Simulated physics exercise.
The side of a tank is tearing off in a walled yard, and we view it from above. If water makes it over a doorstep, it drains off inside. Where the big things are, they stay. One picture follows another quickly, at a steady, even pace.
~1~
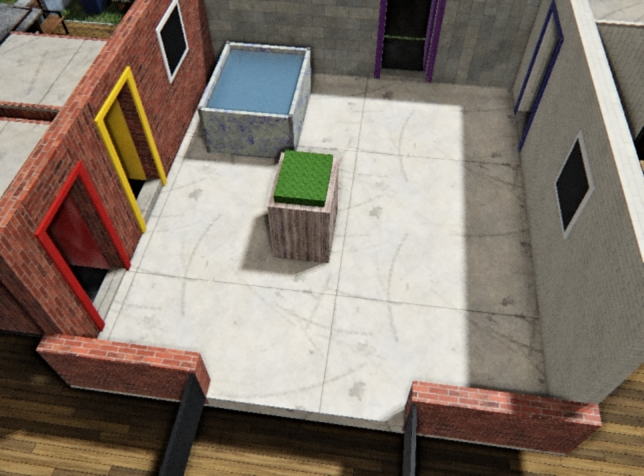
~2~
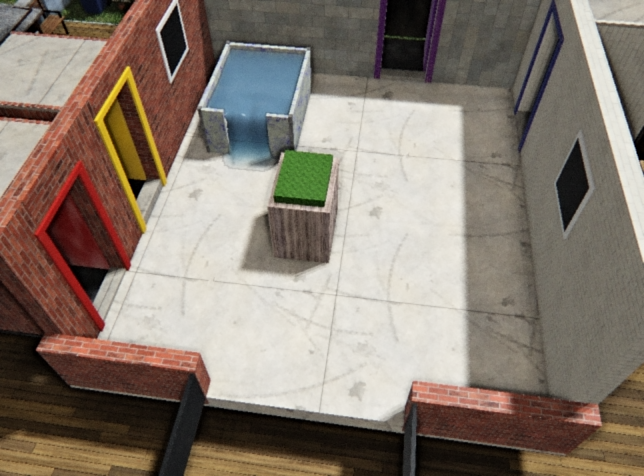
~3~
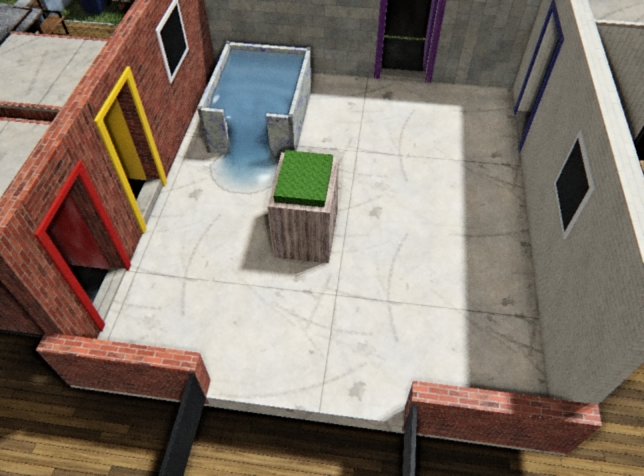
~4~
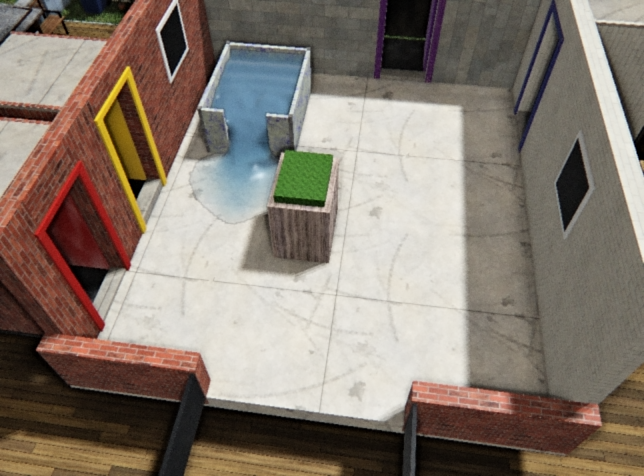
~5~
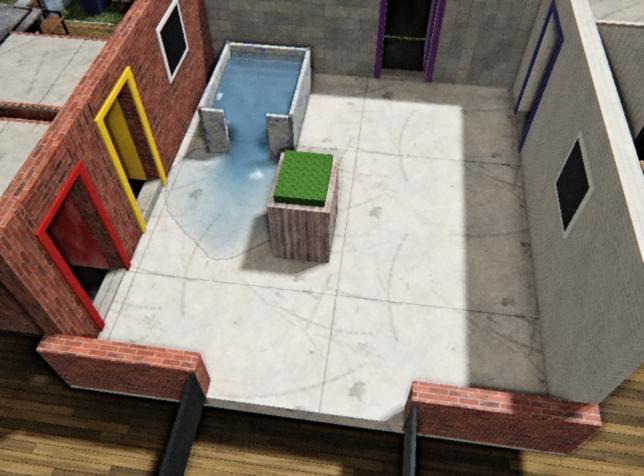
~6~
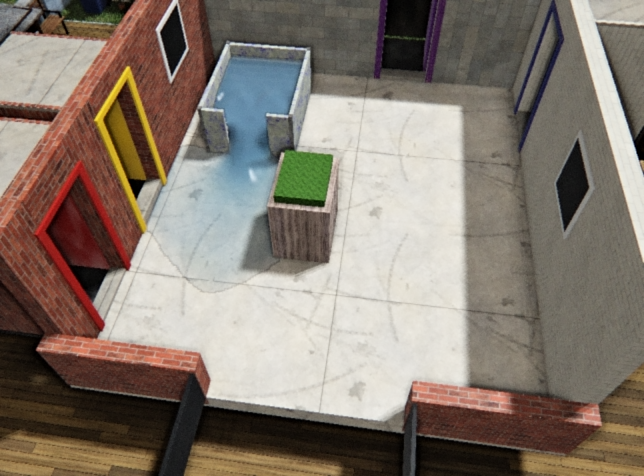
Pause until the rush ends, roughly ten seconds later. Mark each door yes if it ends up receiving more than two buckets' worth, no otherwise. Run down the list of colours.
Yellow door - no, red door - yes, blue door - no, purple door - no.
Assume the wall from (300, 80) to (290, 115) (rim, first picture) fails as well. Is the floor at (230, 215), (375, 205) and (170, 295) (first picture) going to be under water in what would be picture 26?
So: Spared, then wetted, then spared.
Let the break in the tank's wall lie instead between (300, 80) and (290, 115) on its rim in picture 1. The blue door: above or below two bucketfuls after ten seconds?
Blue exceeds the limit.
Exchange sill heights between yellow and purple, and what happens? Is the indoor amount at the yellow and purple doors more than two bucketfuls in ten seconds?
Yellow: Overflows; purple: Falls short.
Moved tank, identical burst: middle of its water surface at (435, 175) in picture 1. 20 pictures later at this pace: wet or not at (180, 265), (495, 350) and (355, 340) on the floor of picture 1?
Spared, hit, hit.
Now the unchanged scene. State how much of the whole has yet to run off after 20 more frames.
My figure: Some 84 per cent.
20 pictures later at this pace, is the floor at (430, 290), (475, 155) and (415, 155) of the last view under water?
In that order the points end up high and dry, soaked and soaked.
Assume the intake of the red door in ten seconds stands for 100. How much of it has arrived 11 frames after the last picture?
By my reckoning, 5 percent.
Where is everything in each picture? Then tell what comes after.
In the first frame, the tank at (258, 81) is whole and still.
In the second frame, the front is at (271, 164), out from the gap at (249, 141).
In the third frame, water pours out at (249, 141) and has run to (249, 190).
In the fourth frame, the front is at (233, 220), out from the gap at (250, 142).
In the fifth frame, water pours out at (249, 142) and has run to (226, 254).
In the sixth frame, water pours out at (249, 141) and has run to (216, 287).
A moment on, water covers 30 % of the floor; the yellow door wet at the sill, nothing in, the red door wet at the sill, nothing in, the blue door not reached, the purple door not reached.
Next, water covers 35 % of the floor; the yellow door under two buckets in, the red door under two buckets in, the blue door not reached, the purple door not reached.
Then, water covers 35 % of the floor; the yellow door under two buckets in, the red door over two buckets in, the blue door not reached, the purple door not reached.
Later, water covers 55 % of the floor; the yellow door under two buckets in, the red door far over two buckets in, the blue door wet at the sill, nothing in, the purple door not reached.
In the end, water covers 65 % of the floor; the yellow door under two buckets in, the red door far over two buckets in, the blue door wet at the sill, nothing in, the purple door not reached.
